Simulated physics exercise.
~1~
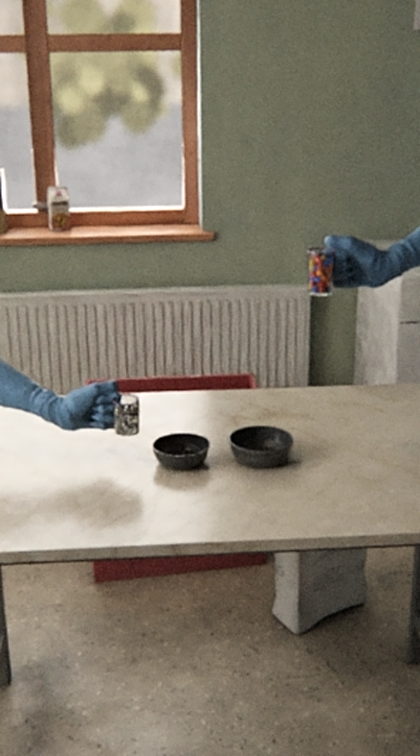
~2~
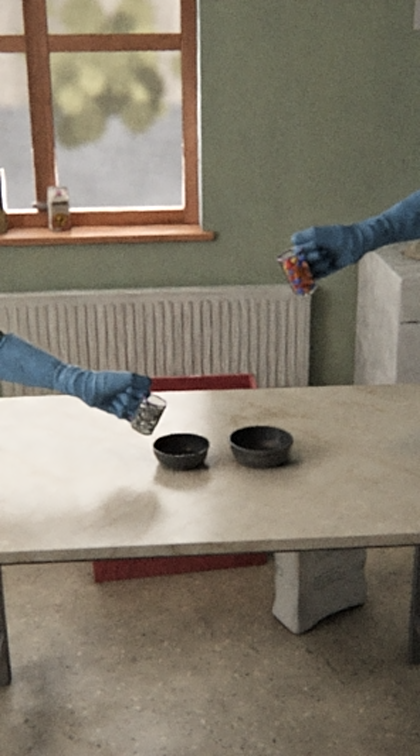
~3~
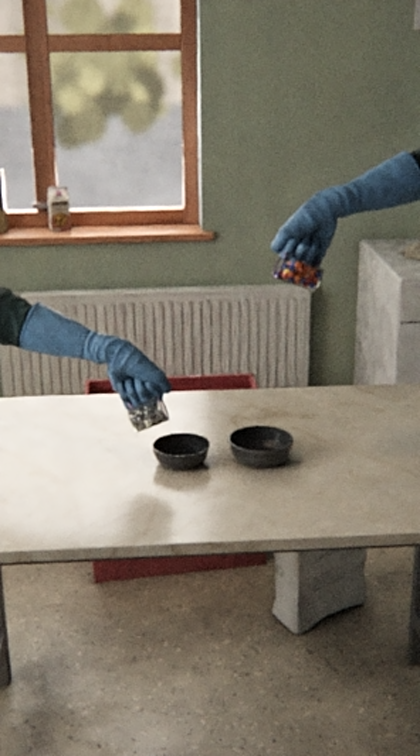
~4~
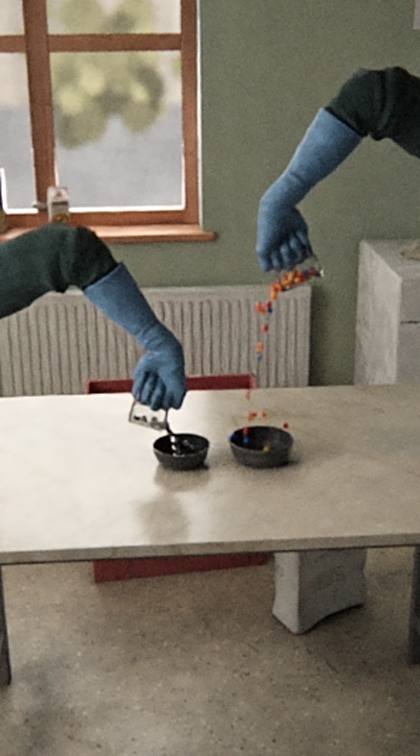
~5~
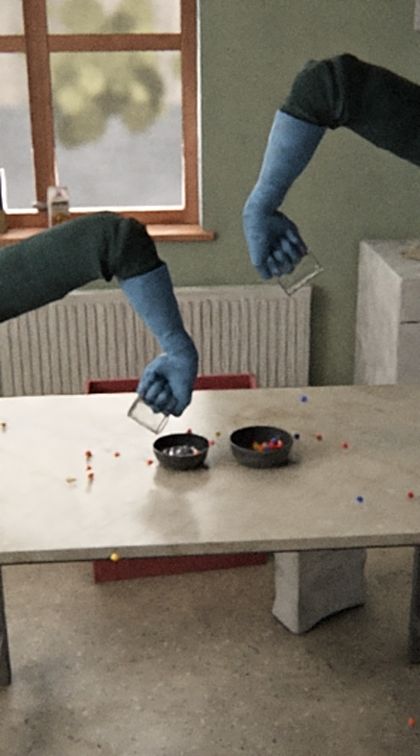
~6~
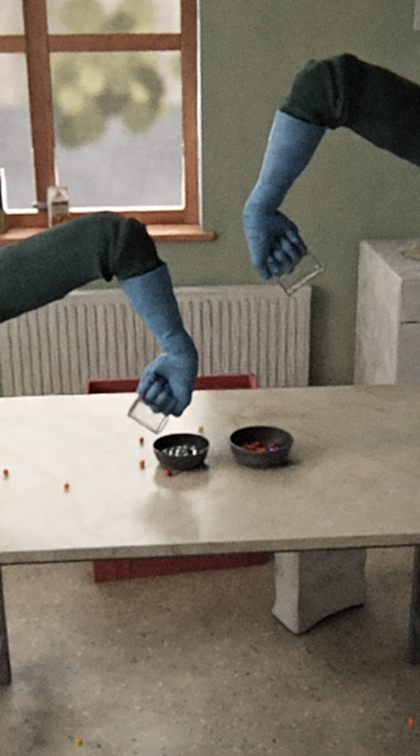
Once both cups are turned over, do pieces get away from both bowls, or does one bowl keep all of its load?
One bowl keeps its load. The left bowl holds all its pieces, while some of the colourful pieces poured on the right scatter outside their bowl.
Two blue-gloved hands tipping clear cups over dark bowls, the left load staying in while some colourful right-hand pieces bounce away.
